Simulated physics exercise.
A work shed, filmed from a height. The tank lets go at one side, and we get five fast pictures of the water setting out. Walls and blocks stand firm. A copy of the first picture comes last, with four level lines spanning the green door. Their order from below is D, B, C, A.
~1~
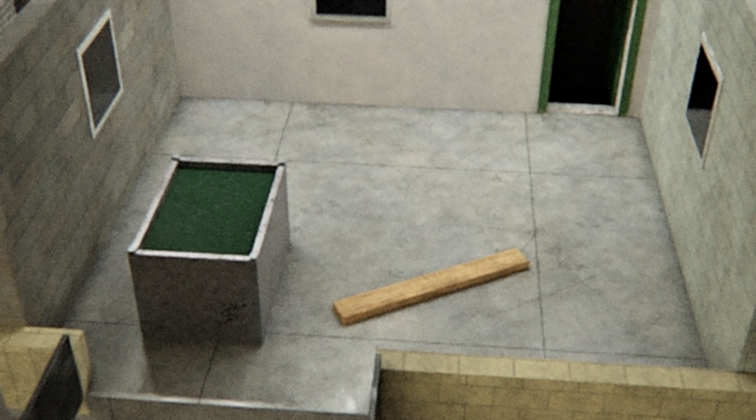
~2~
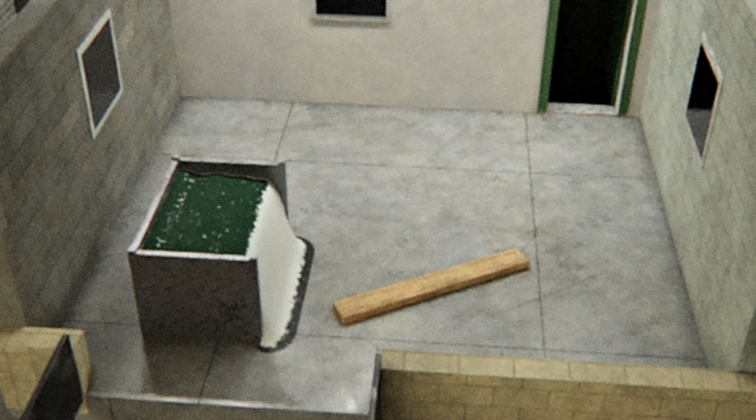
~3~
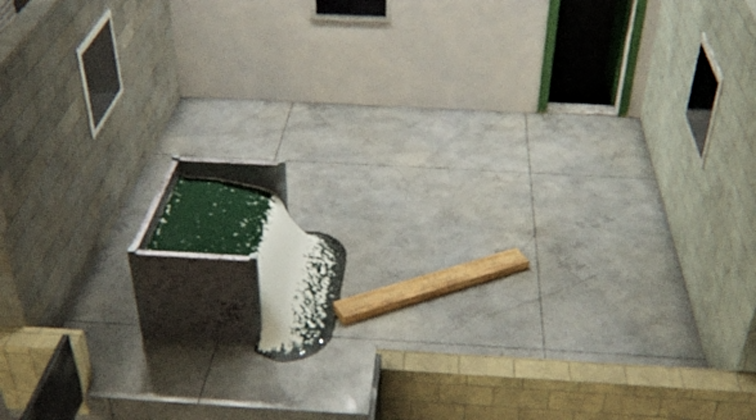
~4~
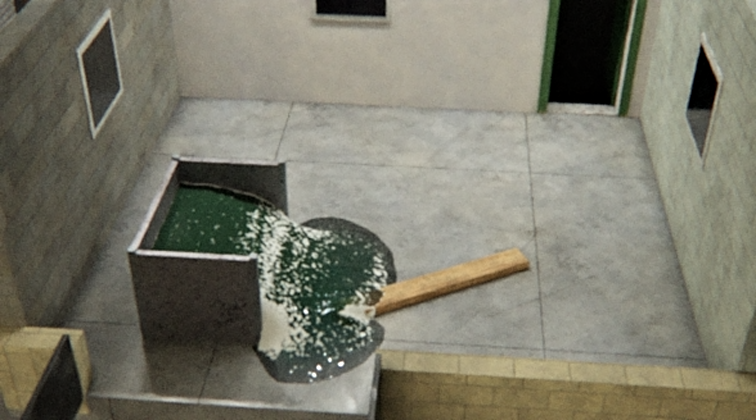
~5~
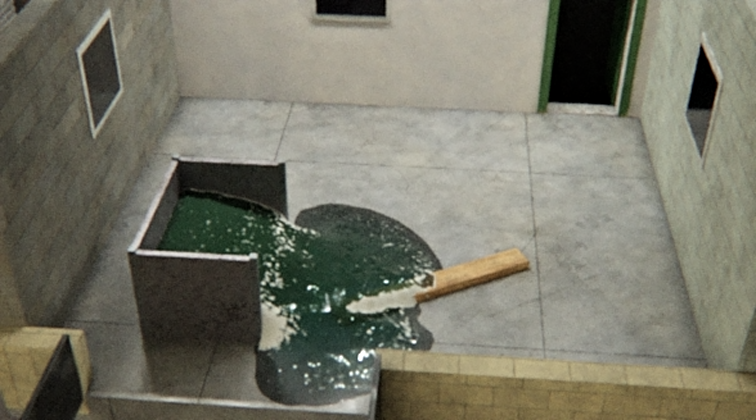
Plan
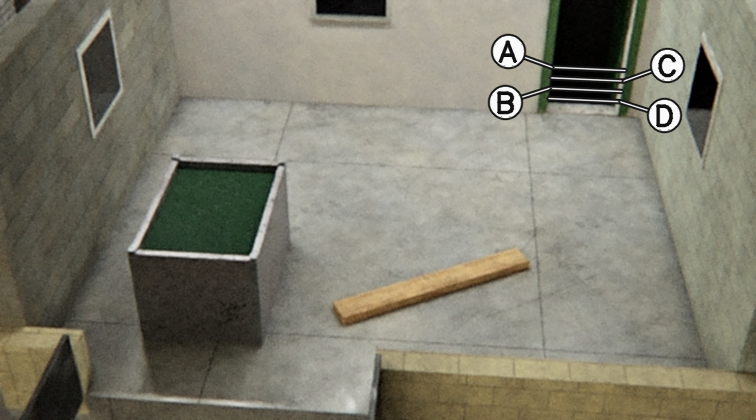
Dark green water in a square tank poured out through its right side in a white, frothy rush, then spread across the gray floor and washed over the near end of a wooden plank.
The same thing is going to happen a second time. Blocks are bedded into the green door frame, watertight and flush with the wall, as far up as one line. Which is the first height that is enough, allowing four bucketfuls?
Choose D.
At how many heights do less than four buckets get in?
All four.
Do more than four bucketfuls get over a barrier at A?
No.
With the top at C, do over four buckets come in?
No, that is safe.
On the marked copy, A at (588, 68); B at (585, 89); C at (587, 79); D at (584, 100); from the bottom up D, B, C, A.
Choosing A, nothing gets over.
Choosing B, nothing gets over.
Choosing C, nothing gets over.
Choosing D, a bucket or two gets in.
